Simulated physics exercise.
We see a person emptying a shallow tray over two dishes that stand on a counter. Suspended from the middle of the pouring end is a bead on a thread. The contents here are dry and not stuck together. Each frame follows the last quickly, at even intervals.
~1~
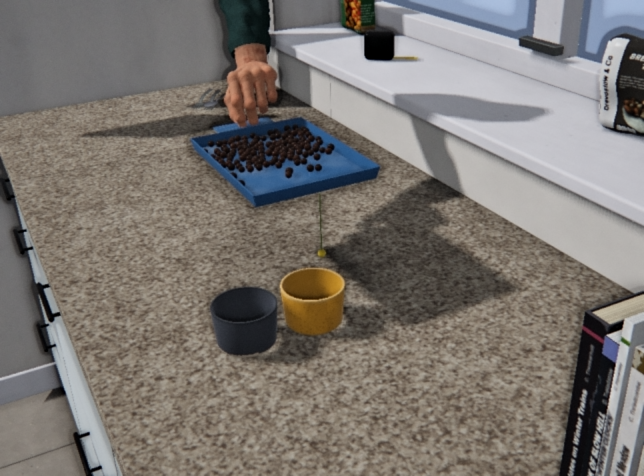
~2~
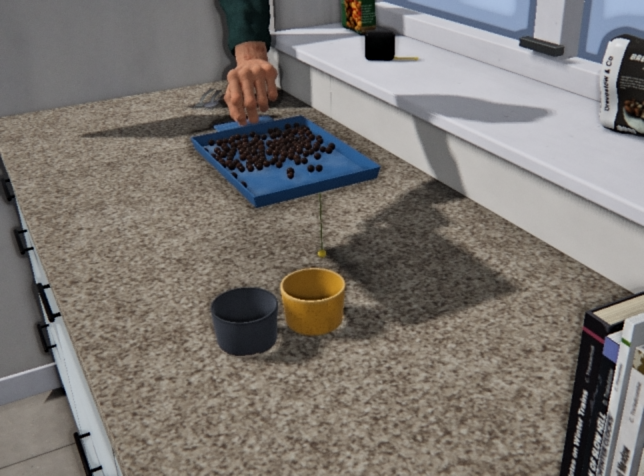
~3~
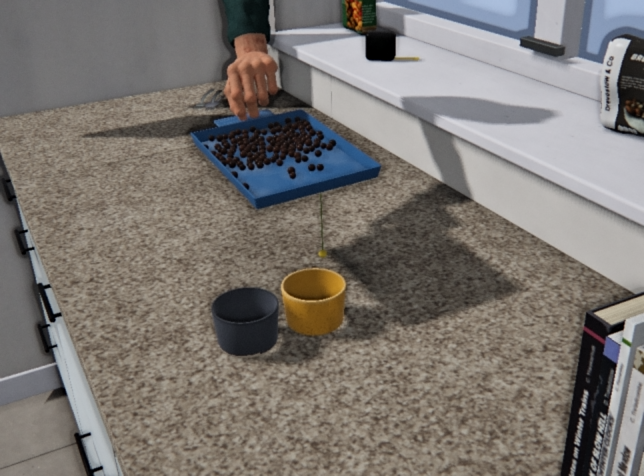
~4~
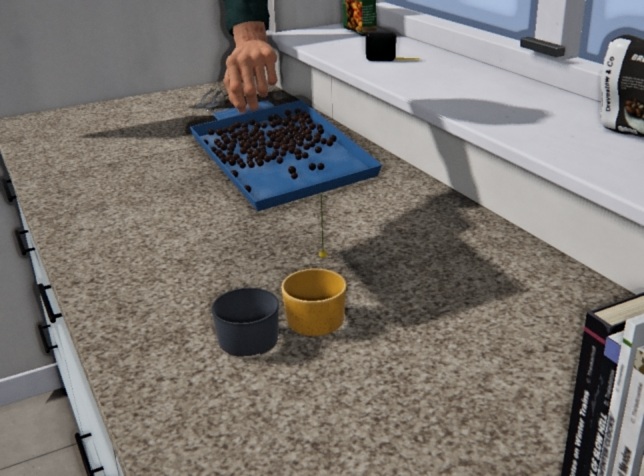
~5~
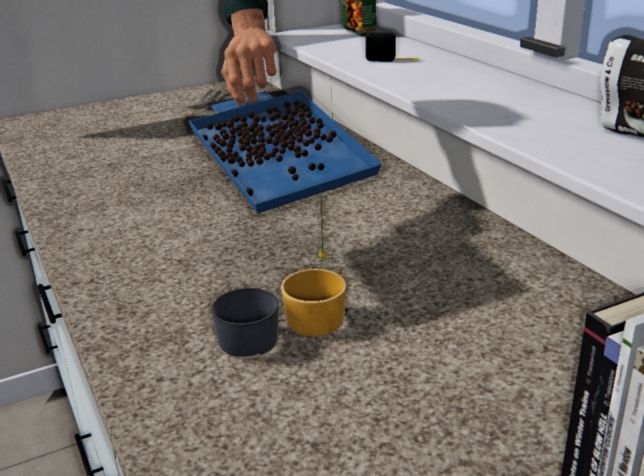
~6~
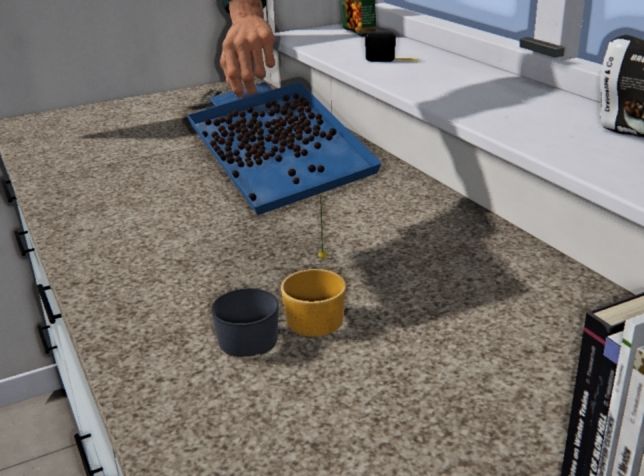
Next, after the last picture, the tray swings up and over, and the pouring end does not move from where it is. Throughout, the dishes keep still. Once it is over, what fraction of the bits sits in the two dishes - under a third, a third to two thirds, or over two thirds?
Once it's all tipped, the dishes get a third or more but no more than two thirds of it.
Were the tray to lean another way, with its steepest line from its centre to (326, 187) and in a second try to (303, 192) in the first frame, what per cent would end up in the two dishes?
For the first aim it is 20 in a hundred, for the second 60 in a hundred.
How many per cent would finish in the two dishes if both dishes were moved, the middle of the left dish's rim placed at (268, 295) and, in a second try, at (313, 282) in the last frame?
First some 90, then 30 per cent.
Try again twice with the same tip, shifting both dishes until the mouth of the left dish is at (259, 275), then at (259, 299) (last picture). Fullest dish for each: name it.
The one on the left side, then the one on the left side.
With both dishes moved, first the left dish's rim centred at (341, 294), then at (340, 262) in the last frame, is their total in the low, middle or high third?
In order: Below one third, then under a third.
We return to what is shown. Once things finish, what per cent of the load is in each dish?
I'd say some 20 in a hundred wind up in the left dish, and some 30 in a hundred in the right.
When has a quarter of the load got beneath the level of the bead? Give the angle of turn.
At some 65 degrees.
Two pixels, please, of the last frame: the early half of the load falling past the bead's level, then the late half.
Starting near (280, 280), moving on to near (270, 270).
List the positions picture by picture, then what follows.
Corners of the pouring end (255, 194) and (376, 166), level; middle of the load (273, 148), chocolate balls; left dish (258, 336); right dish (328, 314); bead on its thread (322, 253), in the first frame.
Corners of the pouring end (256, 195) and (377, 166), level; middle of the load (273, 147), in the second frame.
Corners of the pouring end (256, 197) and (377, 165), tipped barely, lowest at the left corner; middle of the load (273, 143), in the third frame.
Corners of the pouring end (257, 199) and (378, 164), tipped a little, lowest at the left corner; middle of the load (273, 138), just a few on the move, in the fourth frame.
Corners of the pouring end (257, 202) and (378, 163), tipped a little, lowest at the left corner; middle of the load (273, 134), about a tenth on the move, in the fifth frame.
Corners of the pouring end (257, 204) and (377, 162), tipped a little, lowest at the left corner; middle of the load (272, 131), every one on the move; left dish (259, 337); right dish (329, 315), in the sixth frame.
Just after the last frame, tray tipped steeply; the larger part on the tray; about a tenth in the left dish; about a tenth in the right dish; just a few outside both; about a tenth in the air.
A moment on, tray tipped right over; just a few on the tray; roughly a quarter in the left dish; roughly a third in the right dish; roughly a third outside both; about a tenth in the air.
Further on, tray tipped past a quarter turn; roughly a quarter in the left dish; roughly a third in the right dish; roughly half outside both.
When it is over, tray tipped past a quarter turn; roughly a quarter in the left dish; roughly a third in the right dish; roughly half outside both.
